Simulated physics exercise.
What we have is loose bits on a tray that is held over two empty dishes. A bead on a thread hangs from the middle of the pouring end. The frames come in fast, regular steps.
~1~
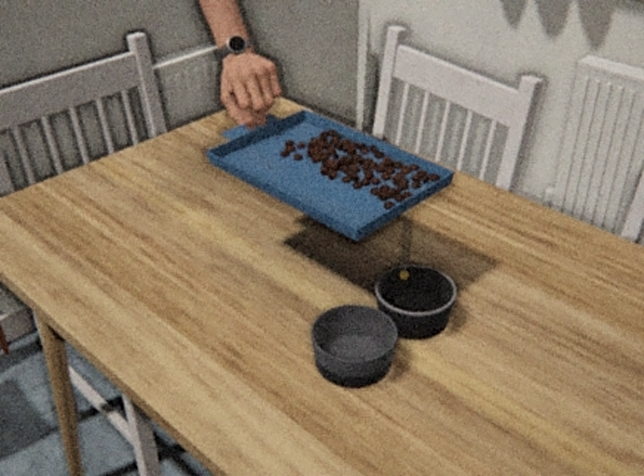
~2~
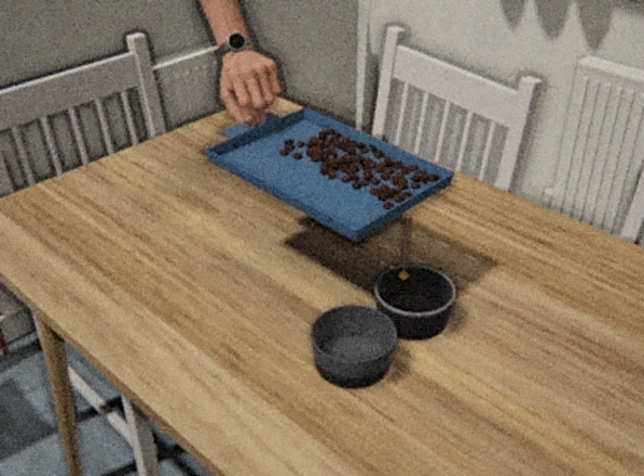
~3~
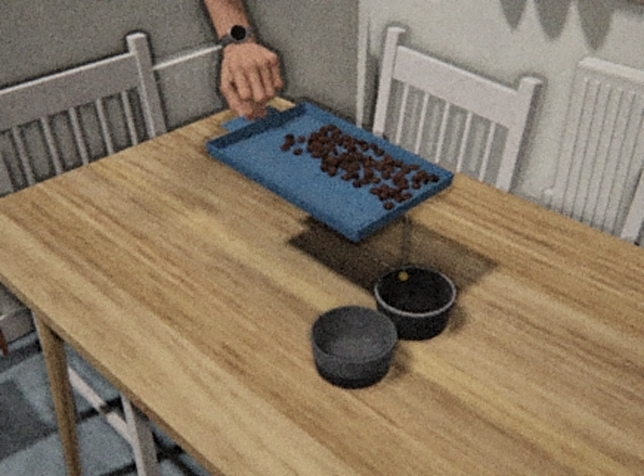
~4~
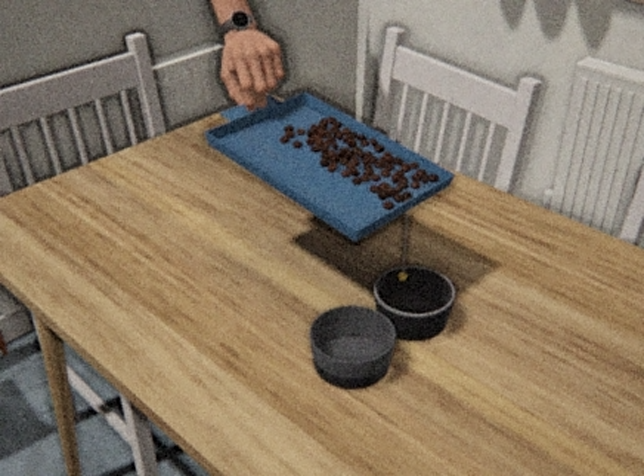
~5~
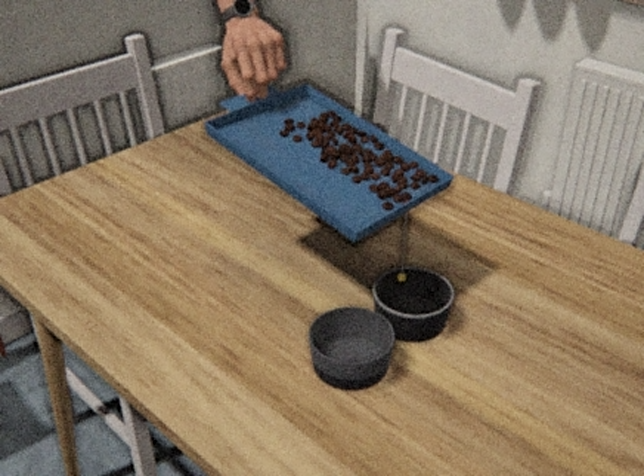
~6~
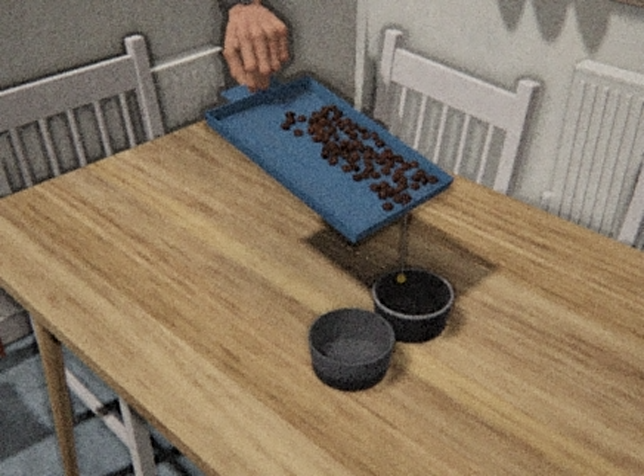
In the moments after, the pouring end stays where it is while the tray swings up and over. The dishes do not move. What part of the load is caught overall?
Caught overall: Less than half.
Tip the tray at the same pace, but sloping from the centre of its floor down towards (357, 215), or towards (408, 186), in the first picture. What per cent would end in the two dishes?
In turn 80 and 10 in a hundred.
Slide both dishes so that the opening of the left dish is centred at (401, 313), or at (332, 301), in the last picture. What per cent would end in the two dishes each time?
The first gives 80 %, the second 0 %.
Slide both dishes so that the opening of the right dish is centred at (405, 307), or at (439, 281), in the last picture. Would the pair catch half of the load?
The first try: Under half. The second: Most of it.
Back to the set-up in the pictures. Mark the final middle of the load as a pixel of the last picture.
Near (444, 322).
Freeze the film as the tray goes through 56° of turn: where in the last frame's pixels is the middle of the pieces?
Near (410, 167).
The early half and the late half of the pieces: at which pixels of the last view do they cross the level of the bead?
First near (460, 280), later near (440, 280).
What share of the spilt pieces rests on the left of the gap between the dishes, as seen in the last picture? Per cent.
Near 0 %.
Shortly afterwards, tray tipped steeply; the whole lot on the tray.
Next, tray tipped right over; near a third on the tray; a little in the right dish; near a third outside both; a little in the air.
Some moments later, tray tipped past a quarter turn; near a third in the right dish; near two thirds outside both.
In the end, tray tipped past a quarter turn; none at all in the left dish; near a third in the right dish; near two thirds outside both.
